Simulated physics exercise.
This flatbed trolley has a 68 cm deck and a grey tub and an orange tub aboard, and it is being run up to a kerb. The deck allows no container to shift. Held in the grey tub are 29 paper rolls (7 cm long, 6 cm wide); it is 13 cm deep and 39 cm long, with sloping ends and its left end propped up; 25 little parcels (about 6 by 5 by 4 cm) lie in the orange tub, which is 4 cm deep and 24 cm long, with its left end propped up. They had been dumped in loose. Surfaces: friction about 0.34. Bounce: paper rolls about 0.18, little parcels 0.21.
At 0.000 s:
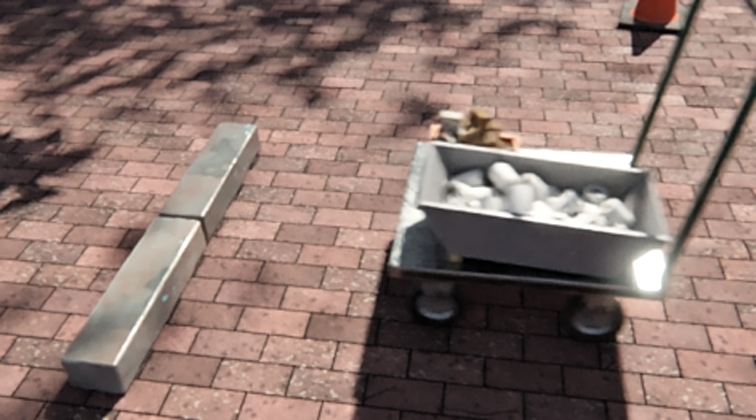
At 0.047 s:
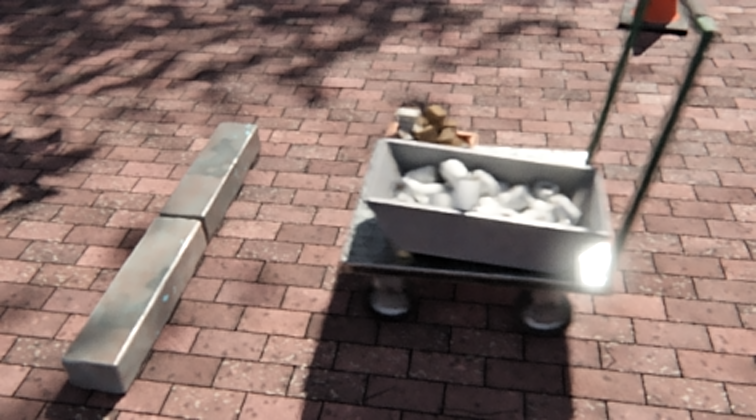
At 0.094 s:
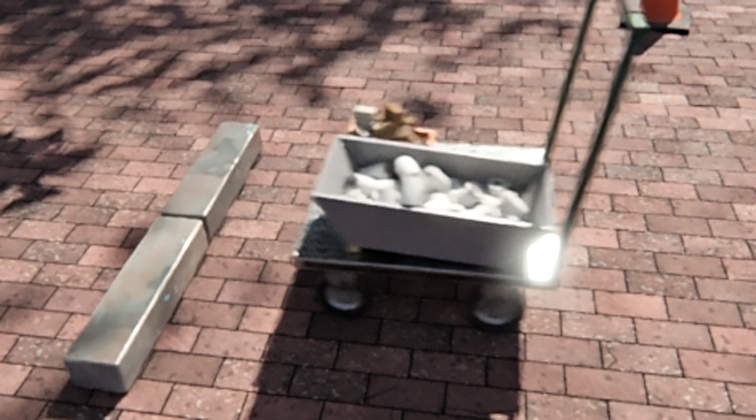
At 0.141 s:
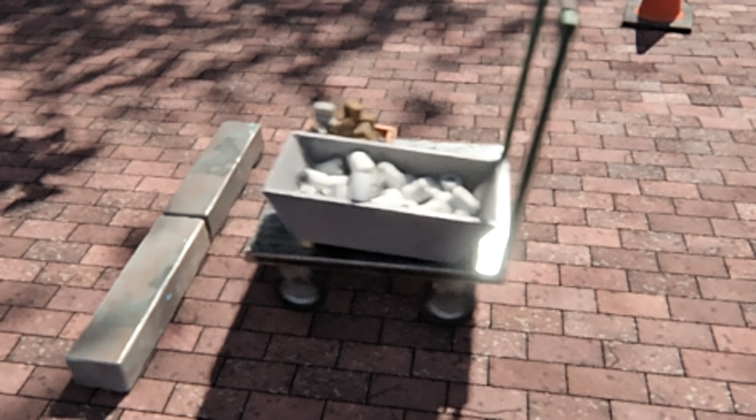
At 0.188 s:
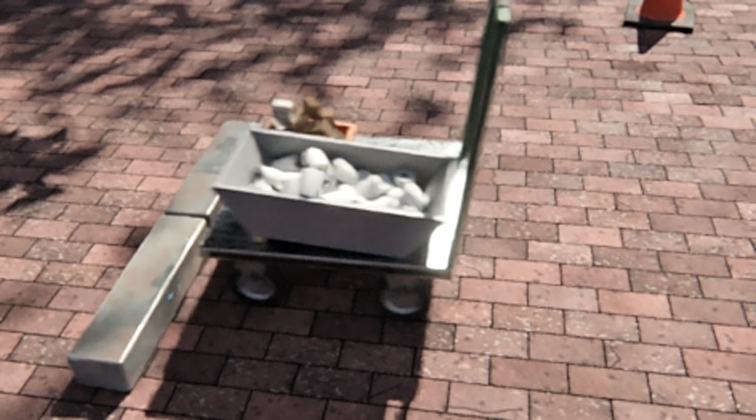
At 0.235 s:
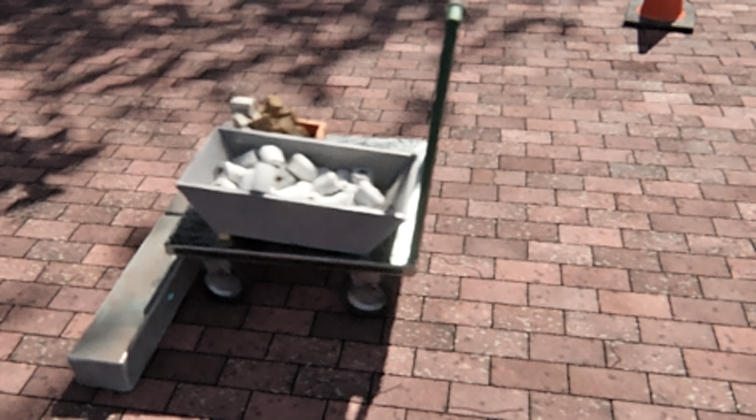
To begin with, a flatbed trolley carrying a grey tub of pale rolls and a small orange tub of brown parcels stands to the right of a kerb on brick paving. The trolley then rolls steadily left, closing the gap, until its deck overlaps the kerb, the contents staying in their tubs.
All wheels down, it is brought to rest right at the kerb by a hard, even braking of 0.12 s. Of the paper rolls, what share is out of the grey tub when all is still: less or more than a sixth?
I'd say a lower share than one in six gets out.
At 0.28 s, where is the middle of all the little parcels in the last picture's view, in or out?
Centre: Around (240, 133) px.
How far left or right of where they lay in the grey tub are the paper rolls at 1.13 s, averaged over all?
About 8 cm left.
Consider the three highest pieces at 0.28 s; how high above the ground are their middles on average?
About 42 cm up.
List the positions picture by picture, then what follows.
In the first frame (each is followed by its nearest rim corner in this view; the camera pans a little), grey tub, (665, 238); 68 cm short of the stop; none out.
The second frame shows grey tub, (607, 233); 55 cm short of the stop.
The third frame shows grey tub, (551, 228); 41 cm short of the stop.
The fourth frame shows grey tub, (496, 223); 28 cm short of the stop.
The fifth frame shows grey tub, (443, 218); stopping.
The sixth frame shows grey tub, (403, 216); stopping; none out.
After 0.28 s, grey tub 29 in, 0 out and orange tub 22 in, 3 out.
After 0.40 s, grey tub 28 in, 1 out and orange tub 15 in, 10 out.
After 0.63 s, grey tub 28 in, 1 out and orange tub 14 in, 11 out.
Outcome (at 1.13 s), grey tub 28 in, 1 out and orange tub 14 in, 11 out. Asked share, 1 of 29, 3 per cent.
